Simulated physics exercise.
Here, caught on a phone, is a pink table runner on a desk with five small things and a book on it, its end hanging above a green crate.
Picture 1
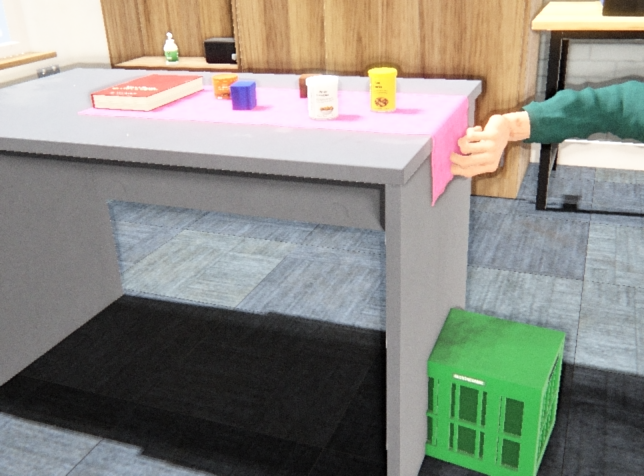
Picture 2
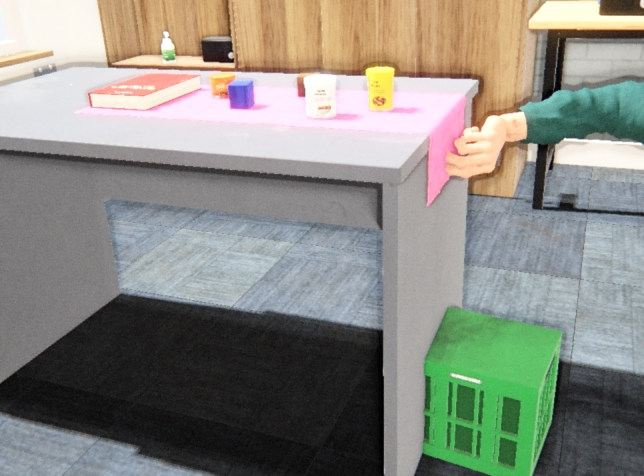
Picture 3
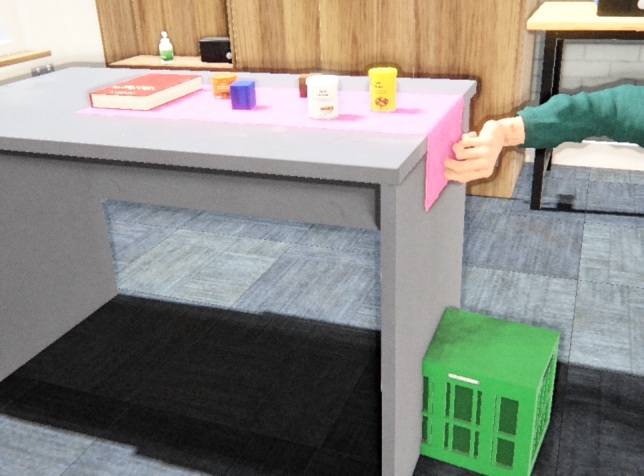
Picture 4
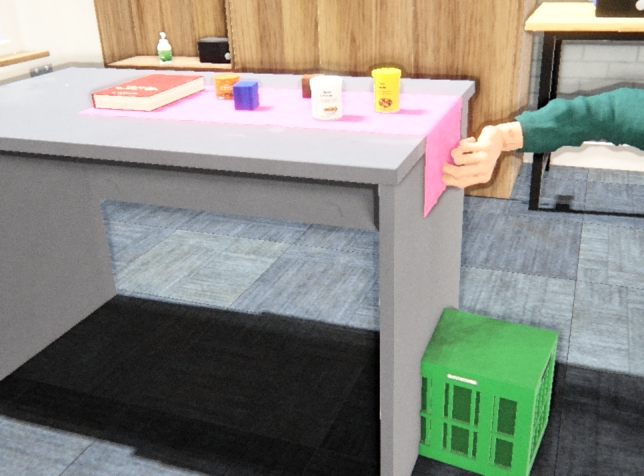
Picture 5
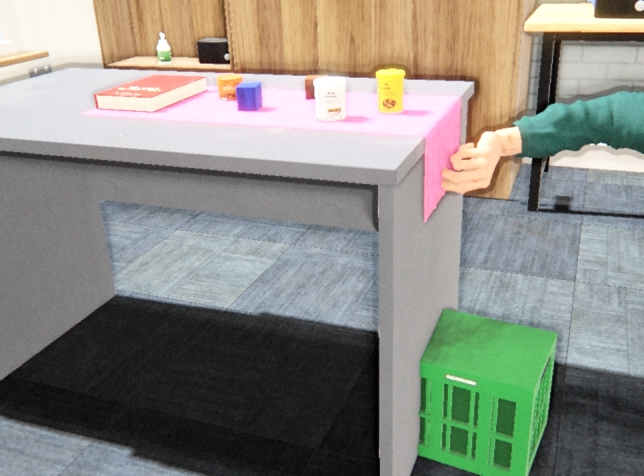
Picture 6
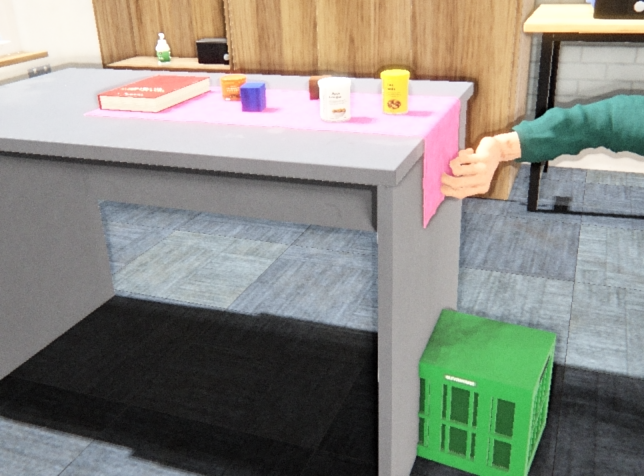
A hand slowly pulls a pink cloth down over a desk's edge, shifting the items rightward.
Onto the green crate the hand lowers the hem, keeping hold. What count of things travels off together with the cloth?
Going over the edge will be three of them.
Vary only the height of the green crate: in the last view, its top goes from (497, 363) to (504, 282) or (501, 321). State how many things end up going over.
It comes to 1 and 2 over the edge.
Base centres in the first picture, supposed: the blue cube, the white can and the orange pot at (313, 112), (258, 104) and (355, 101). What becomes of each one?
Blue cube - leaves the top, white can - stays aboard, orange pot - leaves the top.
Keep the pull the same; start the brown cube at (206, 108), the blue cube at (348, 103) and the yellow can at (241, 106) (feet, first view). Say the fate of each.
Brown cube kept, blue cube dropped, yellow can kept.
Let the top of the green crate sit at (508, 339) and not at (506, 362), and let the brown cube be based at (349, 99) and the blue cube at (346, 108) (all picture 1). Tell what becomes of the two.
The brown cube is lost; the blue cube is lost.
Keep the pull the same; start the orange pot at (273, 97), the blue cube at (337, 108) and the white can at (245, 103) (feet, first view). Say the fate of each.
Outcome: The orange pot is still in place, the blue cube is gone, the white can is still in place.
A little later, hem near (442, 279); yellow can gone.
Next, hem on the crate; yellow can, white can and brown cube gone.
When it is over, hem on the crate; yellow can, white can and brown cube gone. The desk loses three.
